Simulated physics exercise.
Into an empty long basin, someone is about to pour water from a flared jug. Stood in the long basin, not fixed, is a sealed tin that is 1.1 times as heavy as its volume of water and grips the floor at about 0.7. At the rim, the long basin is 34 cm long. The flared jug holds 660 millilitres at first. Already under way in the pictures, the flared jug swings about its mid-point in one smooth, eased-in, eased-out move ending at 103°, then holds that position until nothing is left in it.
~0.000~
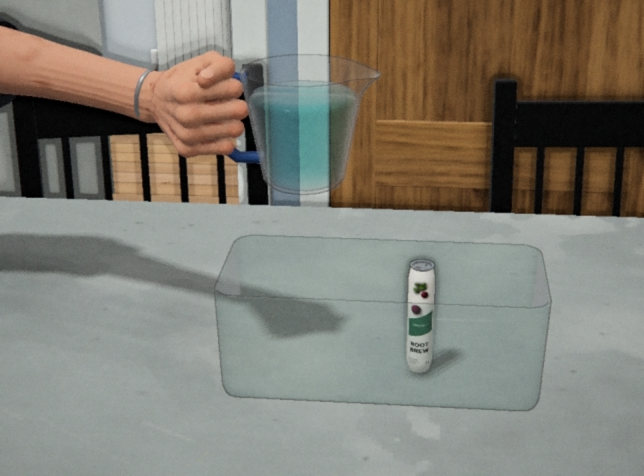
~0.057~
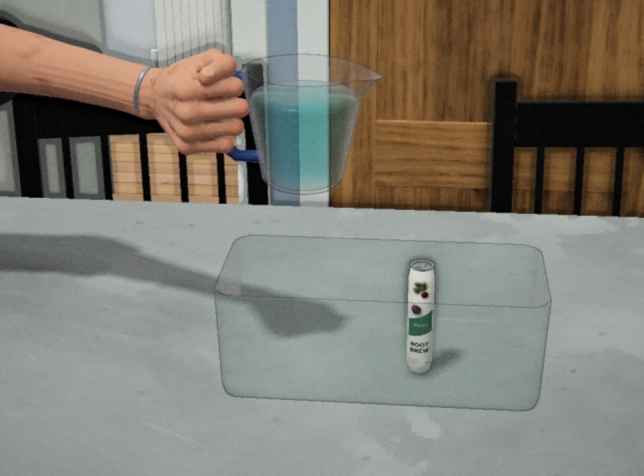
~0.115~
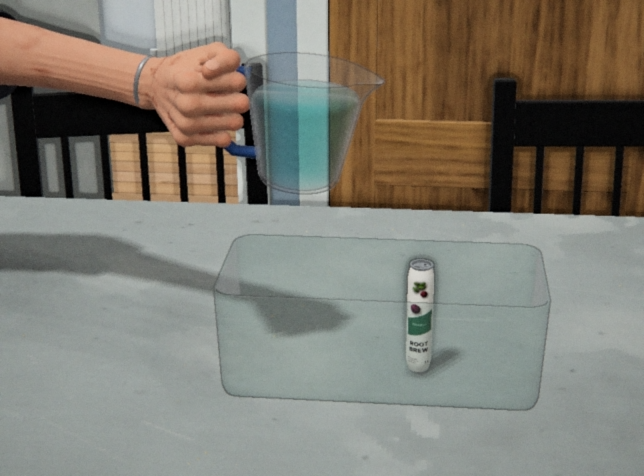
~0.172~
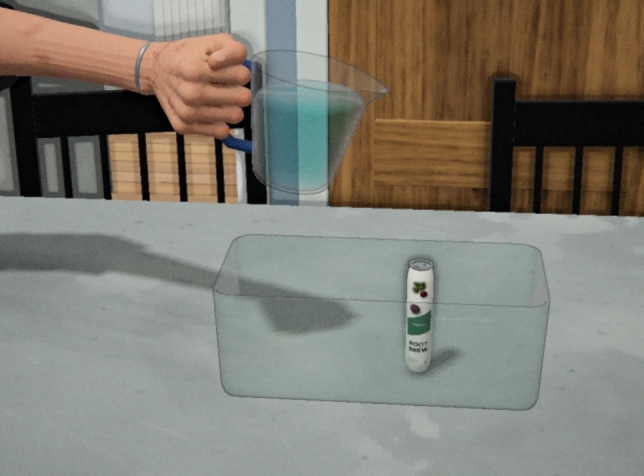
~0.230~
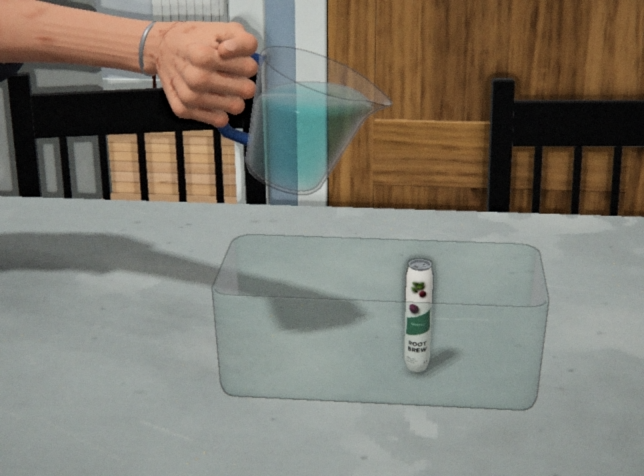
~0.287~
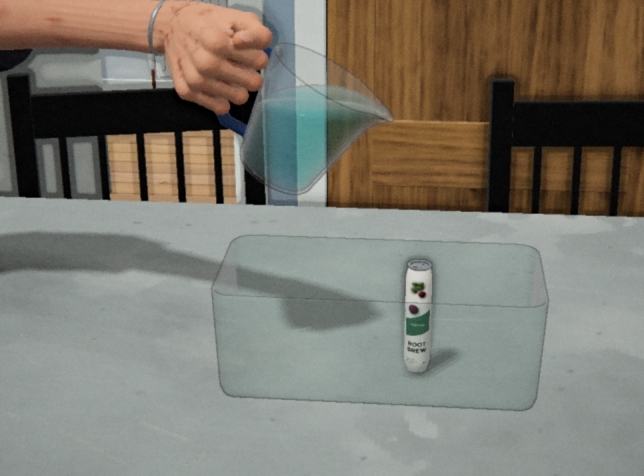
A hand tilting a clear jug of blue-green water to the right above a long transparent basin with a slim tin standing inside.
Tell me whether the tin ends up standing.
Looks like it will overturn.
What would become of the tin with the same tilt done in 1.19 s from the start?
Then it tips over.
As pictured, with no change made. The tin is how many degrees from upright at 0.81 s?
Tilt: Around 5°.
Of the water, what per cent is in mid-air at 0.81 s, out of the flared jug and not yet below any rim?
Some 14 per cent.
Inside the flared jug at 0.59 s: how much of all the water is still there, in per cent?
I'd put it near 54 percent.
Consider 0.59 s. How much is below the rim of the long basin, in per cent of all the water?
Roughly 16 percent.
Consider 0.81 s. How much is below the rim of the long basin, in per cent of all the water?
I'd put it at roughly 78 per cent.
Then, 0.59 s in, the tilt is 87° and 54 per cent is still to pour; the tin stands where it began.
Then, 0.81 s in, the tilt is 103° and 9 per cent is still to pour; the tin leans 6°.
Then, 1.04 s in, the tilt is 103° and 0 per cent is still to pour; the tin lies on its side.
Then, 1.29 s in, the tilt is 103° and 0 per cent is still to pour; the tin lies on its side.
Finally, the tin lies on its side.
